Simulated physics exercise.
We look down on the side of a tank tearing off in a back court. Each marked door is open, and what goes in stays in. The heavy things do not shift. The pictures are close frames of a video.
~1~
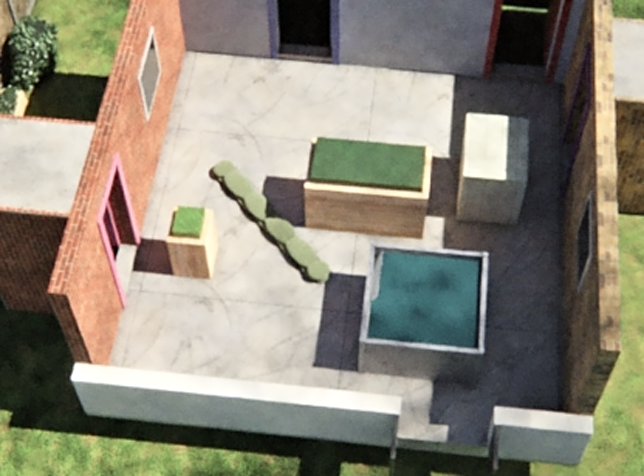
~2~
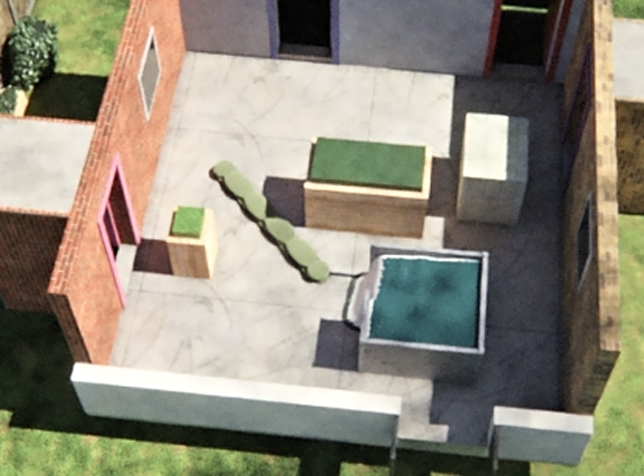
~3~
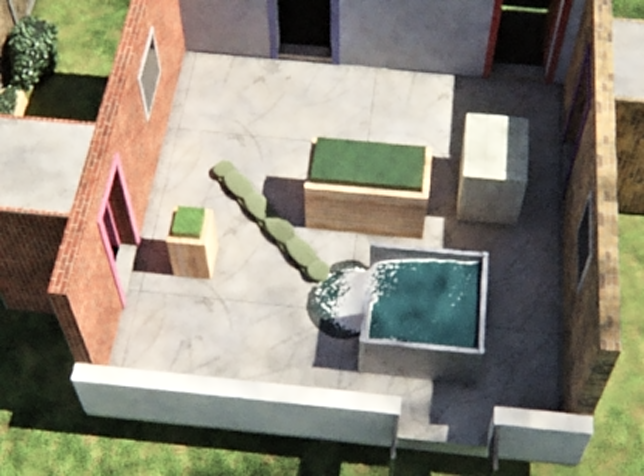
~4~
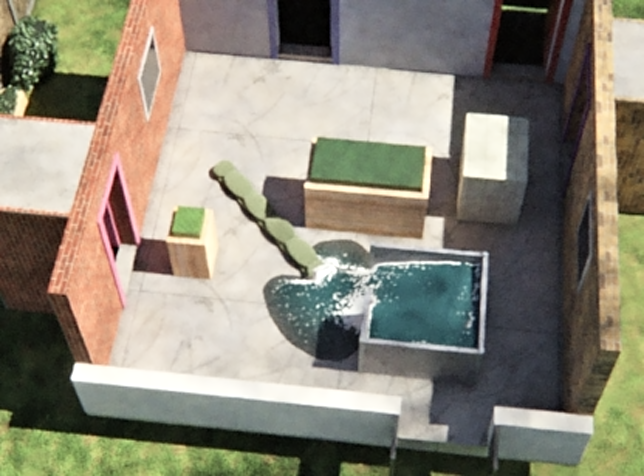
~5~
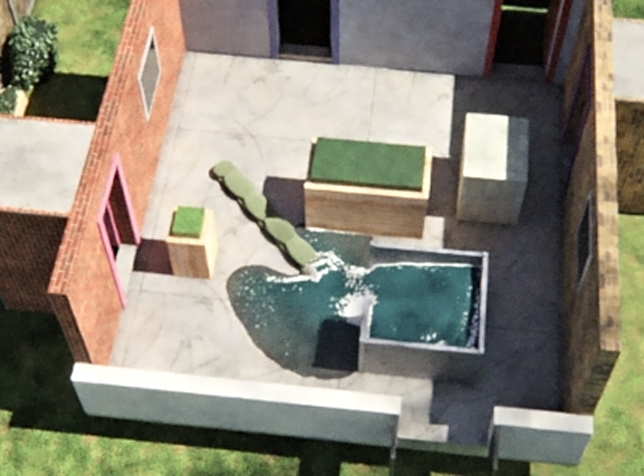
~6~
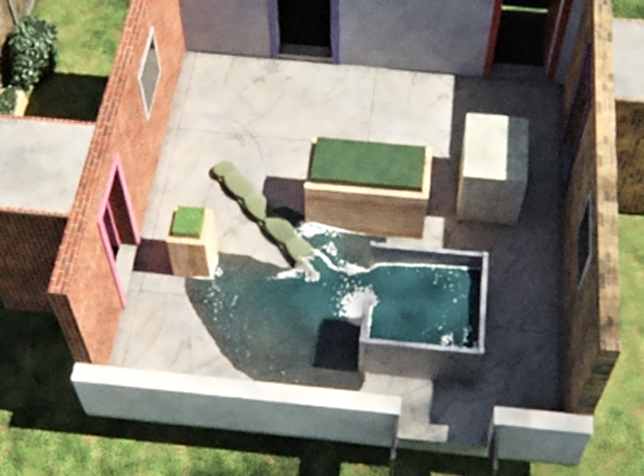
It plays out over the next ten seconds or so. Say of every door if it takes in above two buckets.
The purple door admits no more than that; the pink door lets in a lot; the red door admits no more than that; the blue door admits no more than that.
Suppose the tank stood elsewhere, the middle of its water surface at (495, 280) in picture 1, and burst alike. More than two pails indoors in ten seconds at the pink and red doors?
One by one: Pink door keeps below it, red door stays under.
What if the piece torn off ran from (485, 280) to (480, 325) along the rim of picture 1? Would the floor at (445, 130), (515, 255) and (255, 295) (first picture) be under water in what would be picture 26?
As listed: Free of water, flooded, not flooded.
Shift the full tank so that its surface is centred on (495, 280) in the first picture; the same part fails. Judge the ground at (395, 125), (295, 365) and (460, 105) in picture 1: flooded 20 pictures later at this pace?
As listed: Free of water, awash, no water.
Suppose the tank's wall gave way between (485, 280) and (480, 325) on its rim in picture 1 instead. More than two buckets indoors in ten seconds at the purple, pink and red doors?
Purple holds; pink takes less; red takes more.
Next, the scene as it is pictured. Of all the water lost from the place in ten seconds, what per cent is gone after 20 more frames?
Roughly 50 per cent.
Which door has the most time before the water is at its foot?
It is the door marked red.
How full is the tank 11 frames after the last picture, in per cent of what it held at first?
Close to 46 %.
A moment on, water covers 30 % of the floor; the purple door not reached, the pink door under two buckets in, the red door not reached, the blue door not reached.
Next, water covers 45 % of the floor; the purple door not reached, the pink door over two buckets in, the red door not reached, the blue door not reached.
Then, water covers 50 % of the floor; the purple door not reached, the pink door over two buckets in, the red door not reached, the blue door wet at the sill, nothing in.
Later, water covers 70 % of the floor; the purple door wet at the sill, nothing in, the pink door over two buckets in, the red door not reached, the blue door wet at the sill, nothing in.
In the end, water covers 95 % of the floor; the purple door wet at the sill, nothing in, the pink door over two buckets in, the red door wet at the sill, nothing in, the blue door wet at the sill, nothing in.
